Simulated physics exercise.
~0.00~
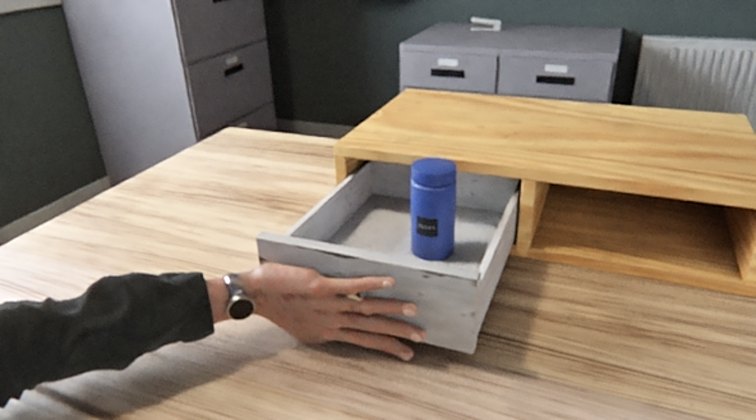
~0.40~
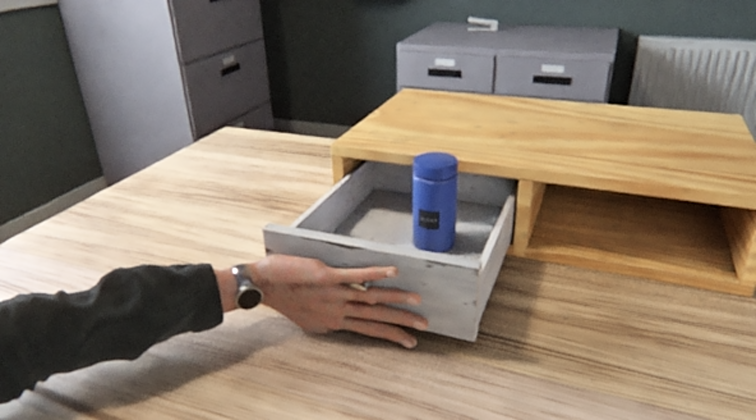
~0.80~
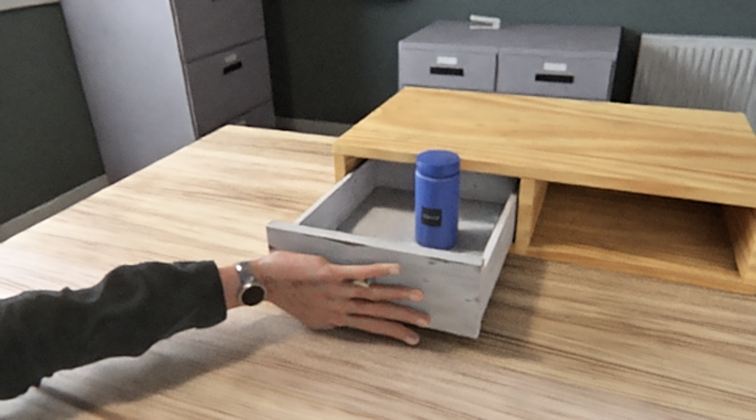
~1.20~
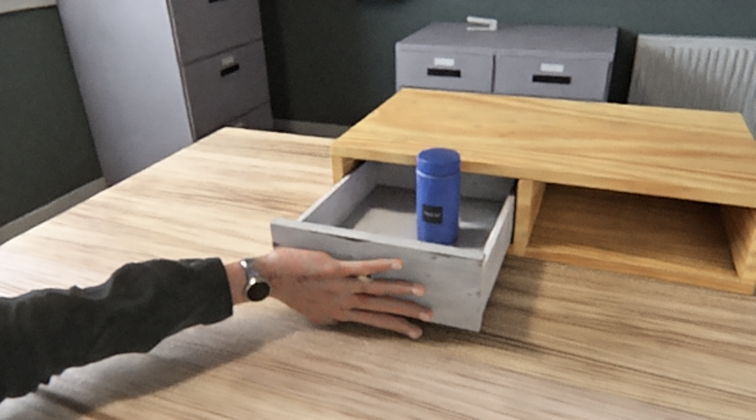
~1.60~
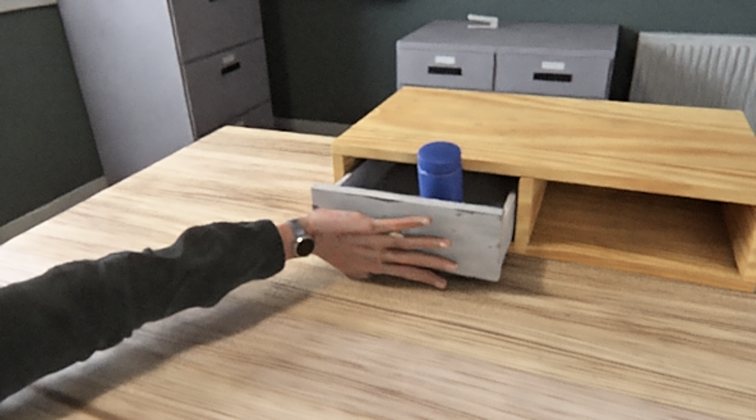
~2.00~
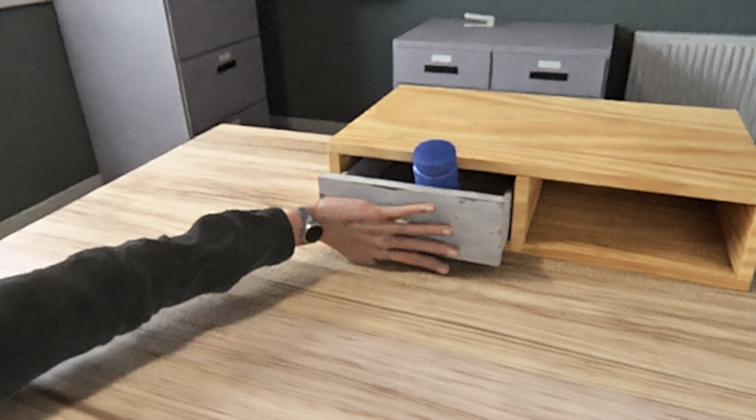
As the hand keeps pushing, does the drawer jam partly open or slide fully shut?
The drawer jams before it can close. It stays ajar with the blue jar leaning inside it.
